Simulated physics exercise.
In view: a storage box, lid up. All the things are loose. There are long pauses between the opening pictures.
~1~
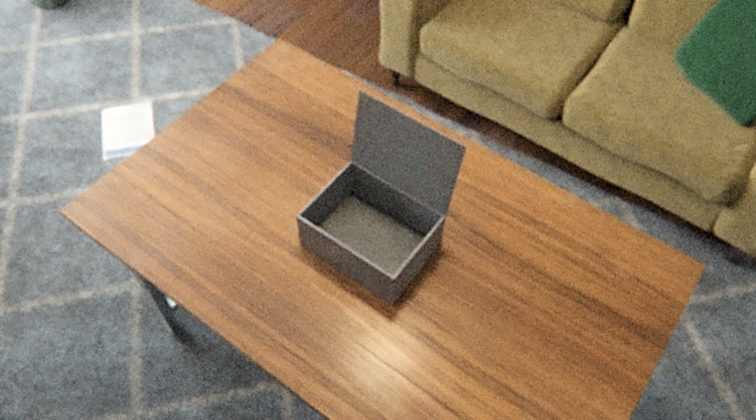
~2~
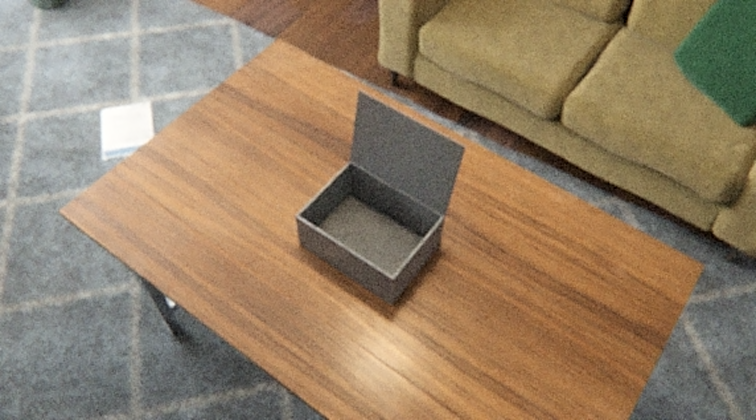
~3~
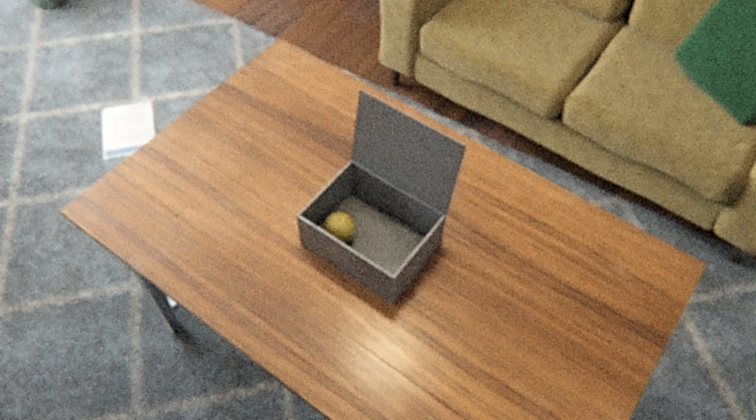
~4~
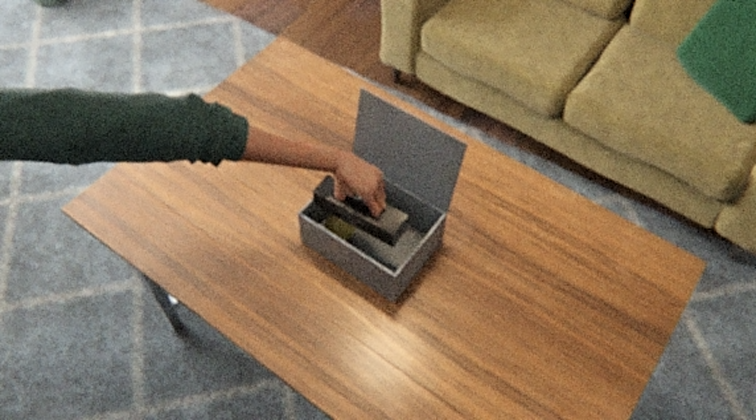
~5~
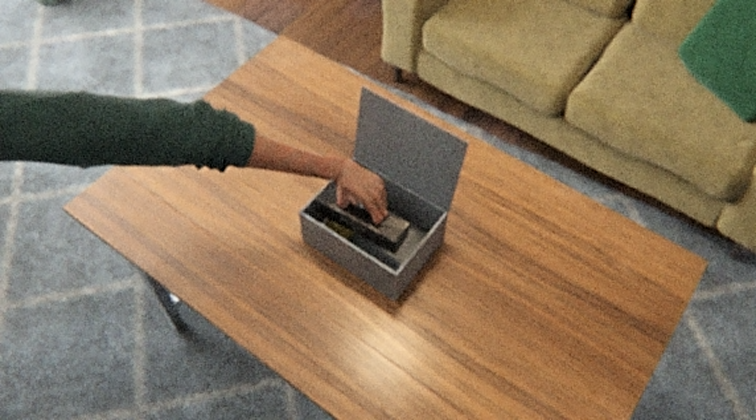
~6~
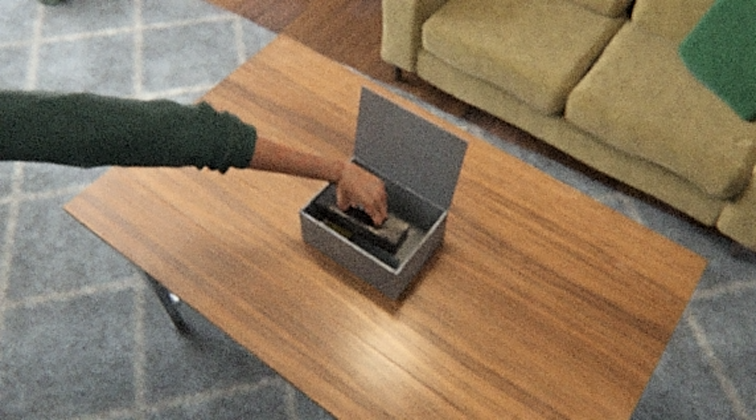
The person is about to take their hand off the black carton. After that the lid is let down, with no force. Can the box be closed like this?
Here the lid is held up.
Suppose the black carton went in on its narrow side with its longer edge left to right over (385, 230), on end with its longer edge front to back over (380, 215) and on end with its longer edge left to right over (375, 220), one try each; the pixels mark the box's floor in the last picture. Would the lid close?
In the first case it closes; in the second case it stays ajar; in the third case it will not close.
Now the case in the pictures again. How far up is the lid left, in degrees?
About 18°.
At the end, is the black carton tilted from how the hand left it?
It ends up tilted.
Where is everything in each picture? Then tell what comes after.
In the first picture, the last thing is not in view yet.
In the second picture, the last thing is not in view yet.
In the third picture, the last thing is not in view yet; yellow apple (340, 228).
The fourth picture shows still above its spot; black carton (360, 210).
The fifth picture shows still above its spot; black carton (362, 217).
The sixth picture shows put in, still held; black carton (362, 219).
Then, 1.20 s later than the last frame, lid 83° above the rim; black carton tilted by 32° near (360, 221).
Then, 1.80 s later than the last frame, lid 33° above the rim; black carton tilted by 32° near (360, 221).
When it is over, lid 18° above the rim; moved from the start, black carton; yellow apple as before. End places, in pixels of the last picture, black carton near (372, 225).
